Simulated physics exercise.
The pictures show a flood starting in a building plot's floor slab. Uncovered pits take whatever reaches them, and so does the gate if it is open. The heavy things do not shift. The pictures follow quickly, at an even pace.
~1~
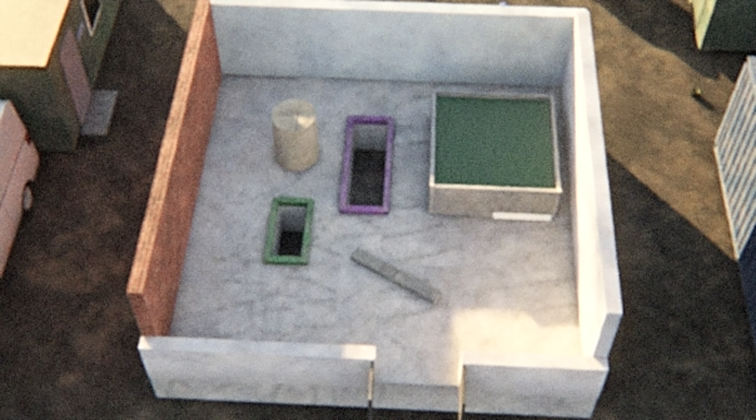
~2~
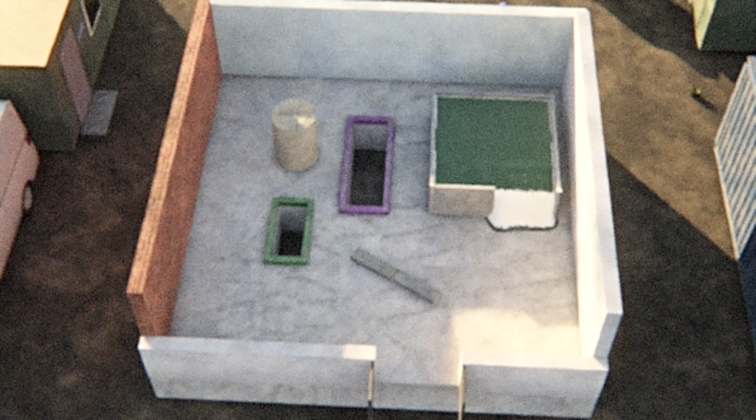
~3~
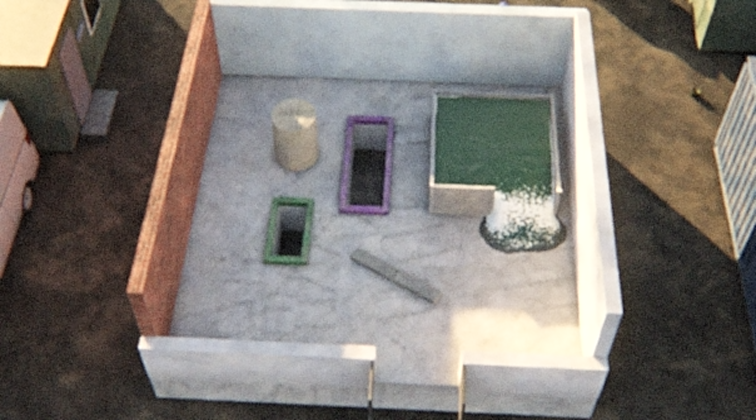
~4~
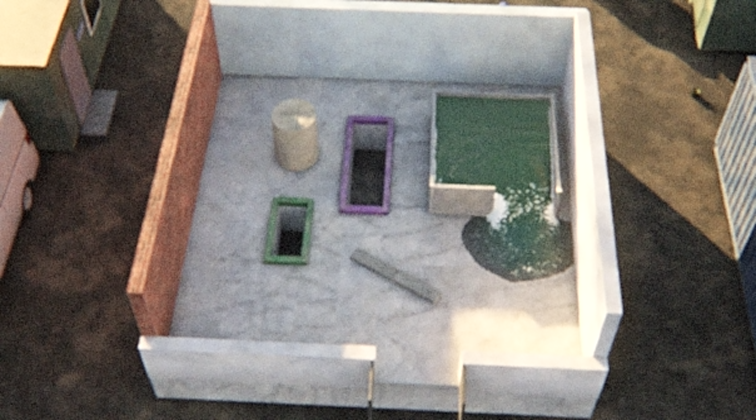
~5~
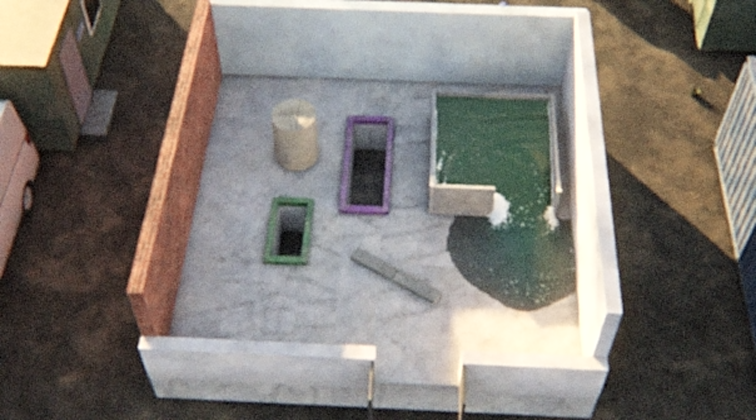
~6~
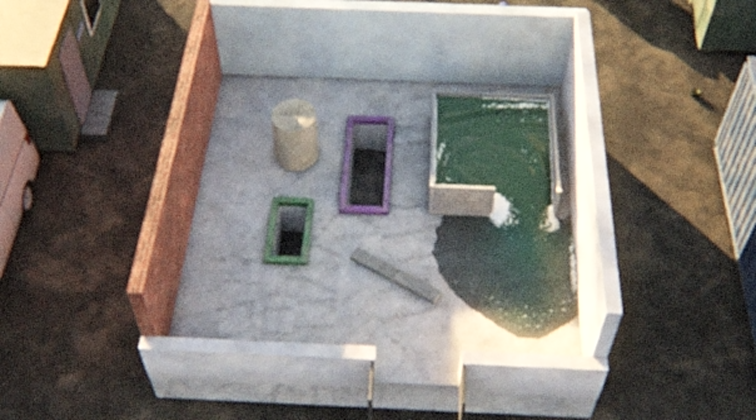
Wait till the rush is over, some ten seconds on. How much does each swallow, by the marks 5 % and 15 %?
The gate takes above 15 %; the purple pit takes not even 5 %; the green pit takes not even 5 %.
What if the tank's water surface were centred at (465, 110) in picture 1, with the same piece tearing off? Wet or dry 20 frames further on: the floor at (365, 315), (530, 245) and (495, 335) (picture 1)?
As listed: Flooded, under water, under water.
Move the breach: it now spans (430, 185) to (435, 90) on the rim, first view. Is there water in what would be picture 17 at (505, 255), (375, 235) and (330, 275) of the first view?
As listed: Not flooded, covered, flooded.
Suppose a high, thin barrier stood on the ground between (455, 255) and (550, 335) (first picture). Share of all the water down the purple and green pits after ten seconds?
Parts in a hundred: Purple 0, green 6.
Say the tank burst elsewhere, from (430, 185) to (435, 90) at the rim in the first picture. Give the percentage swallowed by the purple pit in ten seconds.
Per cent: Purple 50.
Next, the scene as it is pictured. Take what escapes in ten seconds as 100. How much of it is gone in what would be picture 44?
Some 60 per cent.
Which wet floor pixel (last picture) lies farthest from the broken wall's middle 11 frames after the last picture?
I would point to (377, 369).
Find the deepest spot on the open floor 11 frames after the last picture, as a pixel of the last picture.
Around (558, 368).
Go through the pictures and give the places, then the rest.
The tank at (494, 142) is whole and still, in the first picture.
The front is at (553, 226), out from the gap at (523, 205), in the second picture.
Water pours out at (523, 207) and has run to (499, 247), in the third picture.
Water pours out at (523, 208) and has run to (513, 277), in the fourth picture.
The front is at (534, 307), out from the gap at (523, 208), in the fifth picture.
The front is at (539, 333), out from the gap at (523, 207), in the sixth picture.
A moment on, water covers 20 % of the floor; the gate 0 %, the purple pit 0 %, the green pit 0 %.
Next, water covers 25 % of the floor; the gate 1 %, the purple pit 0 %, the green pit 0 %.
Then, water covers 40 % of the floor; the gate 5 %, the purple pit 0 %, the green pit 0 %.
Later, water covers 65 % of the floor; the gate 11 %, the purple pit 0 %, the green pit 0 %.
In the end, water covers 90 % of the floor; the gate 17 %, the purple pit 0 %, the green pit 0 %.
